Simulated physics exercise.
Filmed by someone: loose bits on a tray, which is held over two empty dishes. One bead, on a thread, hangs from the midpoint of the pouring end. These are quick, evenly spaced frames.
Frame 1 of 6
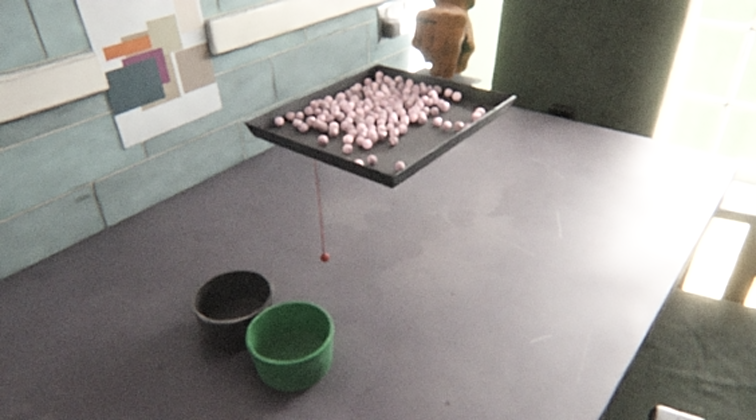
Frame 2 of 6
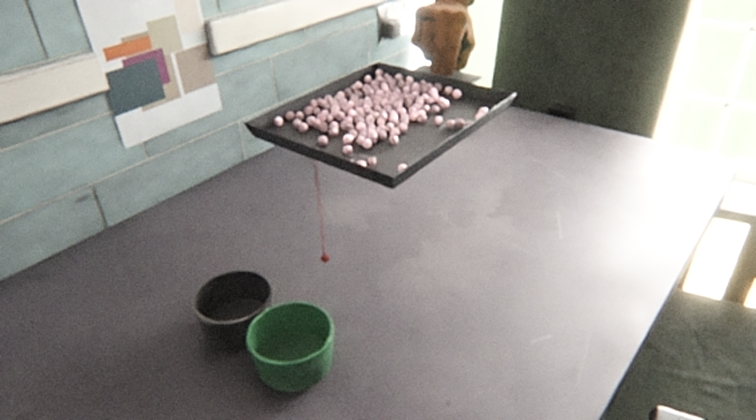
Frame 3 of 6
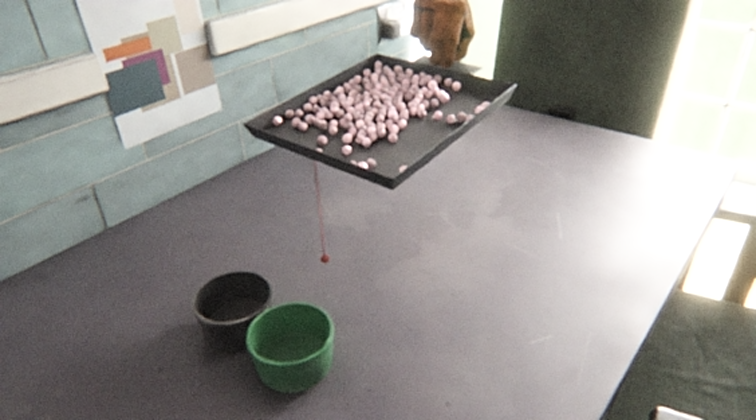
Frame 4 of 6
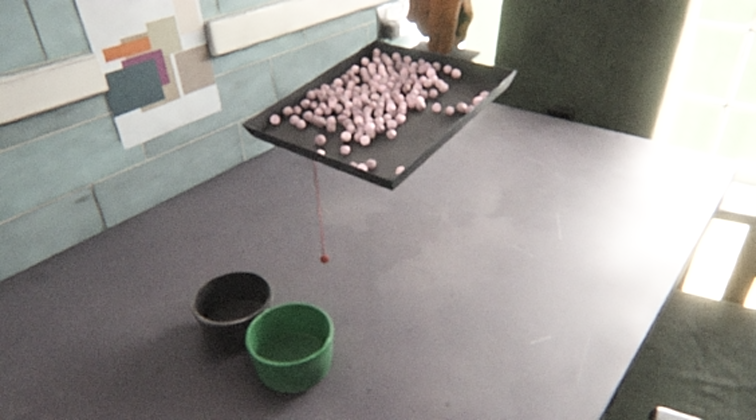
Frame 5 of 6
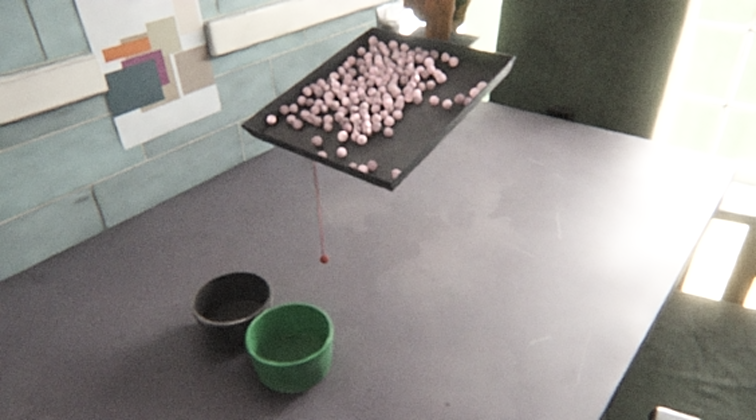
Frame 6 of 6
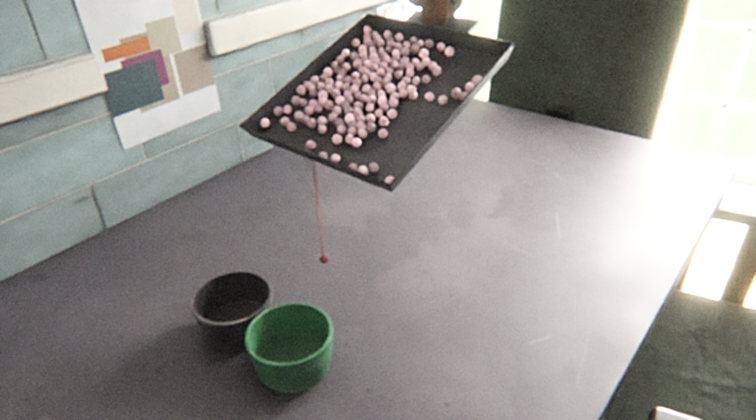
A dark tray of small pink beads sits level above a gray table, over a black dish and a green one, a red bead hanging on a thread beneath it. Its far side then rises steadily, steepening the slant toward the viewer, and the pink beads shift slightly, then spread down toward the lower edge.
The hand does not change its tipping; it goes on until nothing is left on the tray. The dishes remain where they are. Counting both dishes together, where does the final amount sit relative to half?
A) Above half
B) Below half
Answer: B.
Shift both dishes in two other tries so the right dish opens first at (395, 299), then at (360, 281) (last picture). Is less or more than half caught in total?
The first time it's lower than half, the second time lower than half.
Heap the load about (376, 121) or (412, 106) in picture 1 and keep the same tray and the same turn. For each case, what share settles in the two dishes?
Share in order: Roughly 10 %, 20 %.
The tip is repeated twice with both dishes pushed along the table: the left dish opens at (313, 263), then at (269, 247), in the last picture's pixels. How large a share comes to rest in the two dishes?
You'd get 0 in a hundred first and 10 in a hundred after that.
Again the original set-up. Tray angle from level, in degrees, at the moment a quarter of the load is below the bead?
About 75 degrees.
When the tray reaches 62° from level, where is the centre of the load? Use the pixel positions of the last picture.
Near (309, 158).
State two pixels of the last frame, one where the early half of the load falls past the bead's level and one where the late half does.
Around (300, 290) first; around (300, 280) second.
Soon after the last picture, tray tipped steeply; about two thirds on the tray; a stray few in the right dish; a stray few in the left dish; a small part outside both; about a quarter in the air.
A little later, tray tipped right over; a stray few on the tray; a small part in the right dish; a small part in the left dish; about two thirds outside both; about a quarter in the air.
Later still, tray tipped past a quarter turn; a small part in the right dish; a small part in the left dish; most outside both.
By the end, tray tipped past a quarter turn; a small part in the right dish; a small part in the left dish; most outside both.
